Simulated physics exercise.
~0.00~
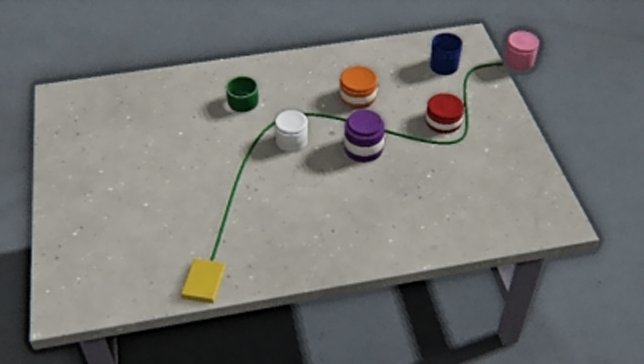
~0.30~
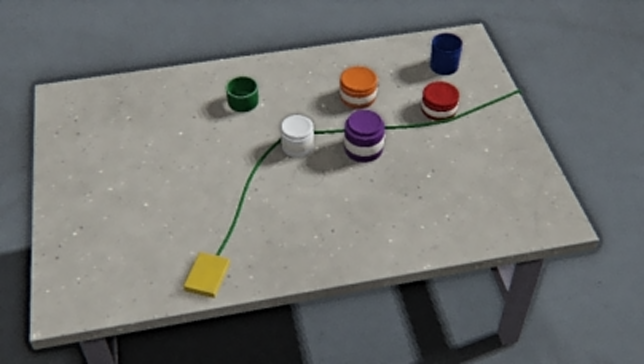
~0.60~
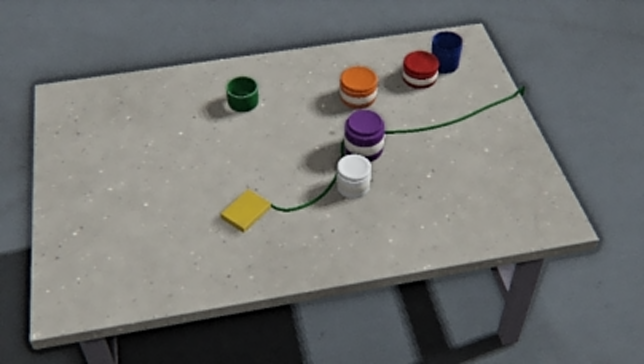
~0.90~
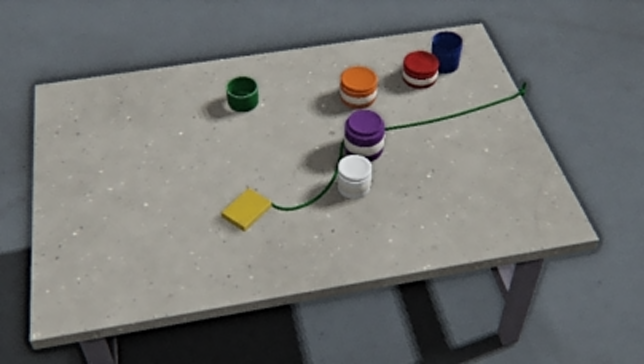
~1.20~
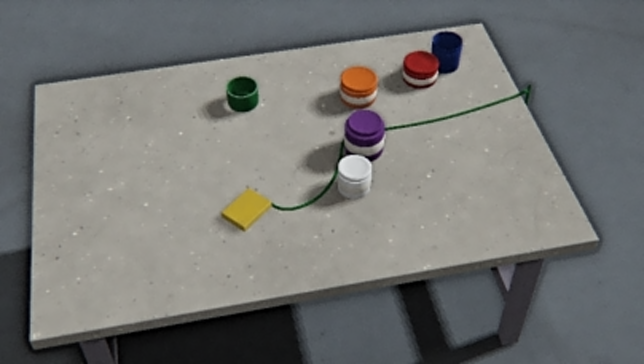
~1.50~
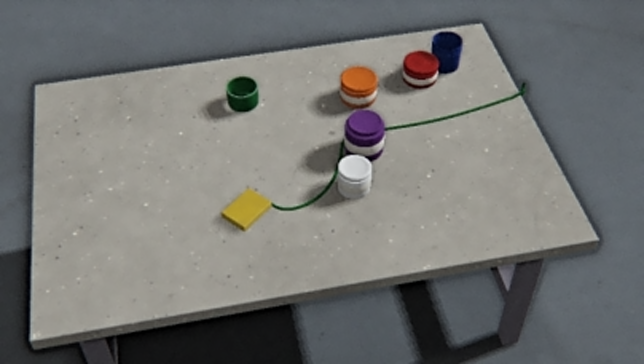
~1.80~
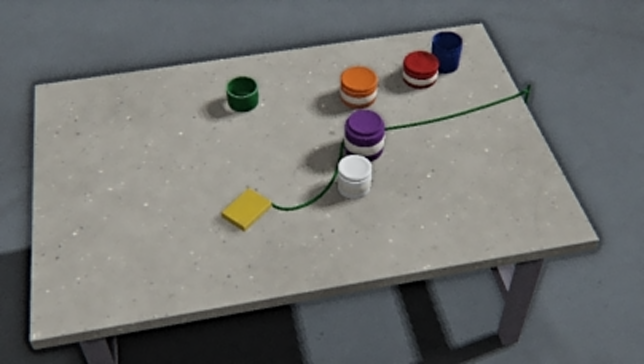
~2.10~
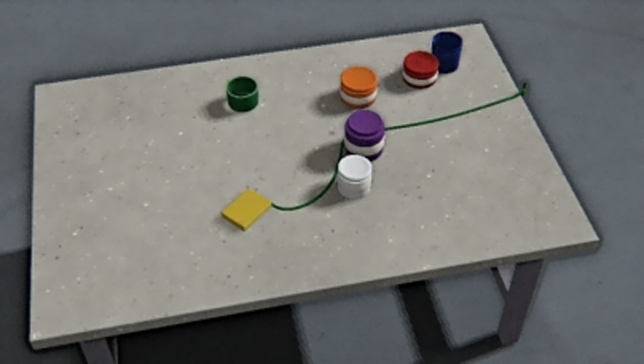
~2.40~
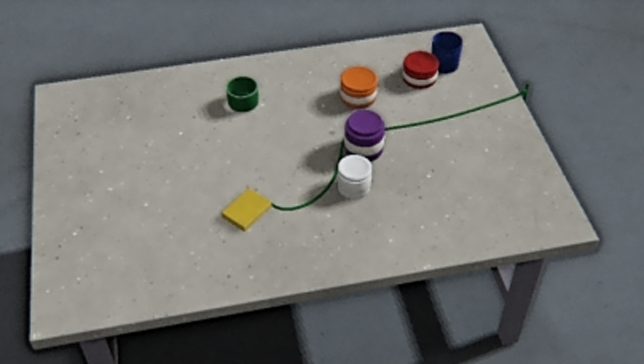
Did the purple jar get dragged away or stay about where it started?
The purple jar stayed about where it started, while the yellow phone and the white canister were both dragged well away from their starting spots.
